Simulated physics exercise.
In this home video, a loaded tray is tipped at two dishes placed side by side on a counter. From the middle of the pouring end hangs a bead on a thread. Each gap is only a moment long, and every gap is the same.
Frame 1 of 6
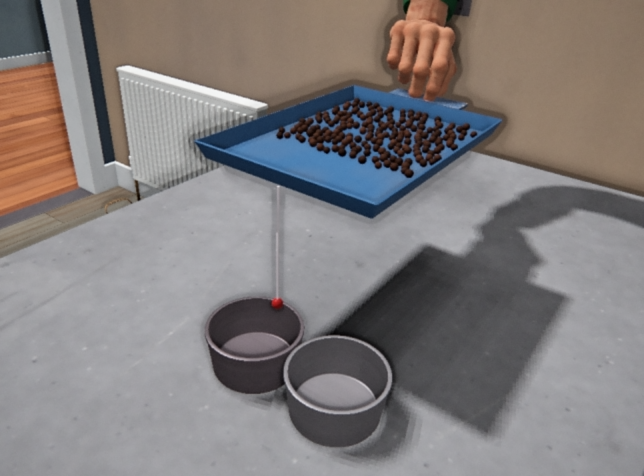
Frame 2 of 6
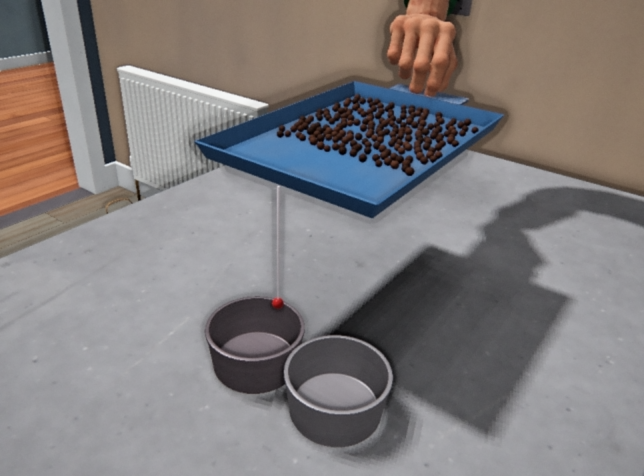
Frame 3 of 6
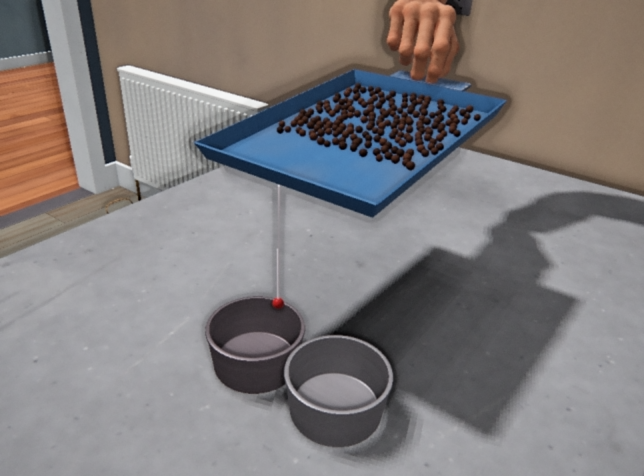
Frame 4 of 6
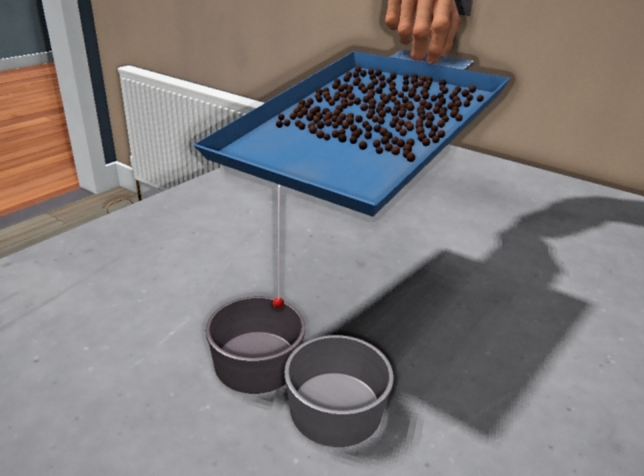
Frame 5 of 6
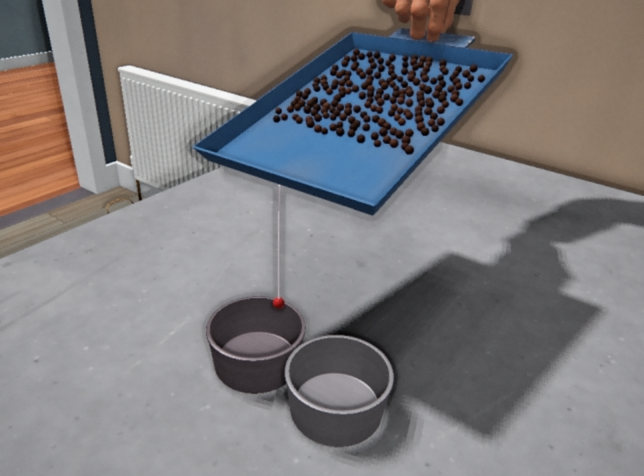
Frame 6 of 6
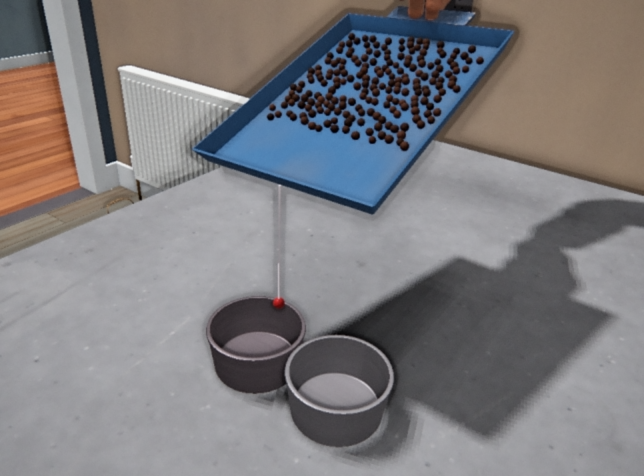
To begin with, a hand holds a blue tray of small dark brown berries nearly level above two round dishes on a grey counter, a red bead hanging from its near edge. The hand then raises the far end, steepening the tray gradually, and finally the berries begin sliding slightly down it.
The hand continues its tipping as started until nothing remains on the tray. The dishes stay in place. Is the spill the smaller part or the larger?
Mostly wasted.
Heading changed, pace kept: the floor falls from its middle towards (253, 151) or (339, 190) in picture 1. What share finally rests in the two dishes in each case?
I'd say some 0 in a hundred at first, then 60 in a hundred.
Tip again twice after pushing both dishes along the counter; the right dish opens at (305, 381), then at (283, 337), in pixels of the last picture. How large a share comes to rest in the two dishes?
Close to 50 in a hundred, then close to 50 in a hundred.
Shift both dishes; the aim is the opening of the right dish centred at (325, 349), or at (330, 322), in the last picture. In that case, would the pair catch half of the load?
Try 1: A lesser share; try 2: A lesser share.
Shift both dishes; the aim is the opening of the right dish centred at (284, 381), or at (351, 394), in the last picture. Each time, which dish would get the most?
Result, try one: The left of the two; try two: The left of the two.
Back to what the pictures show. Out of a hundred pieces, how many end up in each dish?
About: Left dish 30, right dish 0 per cent.
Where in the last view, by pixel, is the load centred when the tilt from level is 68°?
The centre of the load shows up near (219, 283) in the last view.
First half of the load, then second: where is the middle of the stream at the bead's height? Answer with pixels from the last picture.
Earlier portion about (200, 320); later portion about (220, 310).
Just after the last frame, tray tipped steeply; roughly a third on the tray; about a tenth in the left dish; roughly a quarter outside both; roughly a third in the air.
A moment on, tray tipped past a quarter turn; just a few in the right dish; roughly a quarter in the left dish; roughly two thirds outside both; just a few in the air.
Further on, tray tipped past a quarter turn; just a few in the right dish; roughly a quarter in the left dish; roughly two thirds outside both.
When it is over, tray tipped past a quarter turn; just a few in the right dish; roughly a quarter in the left dish; roughly two thirds outside both.
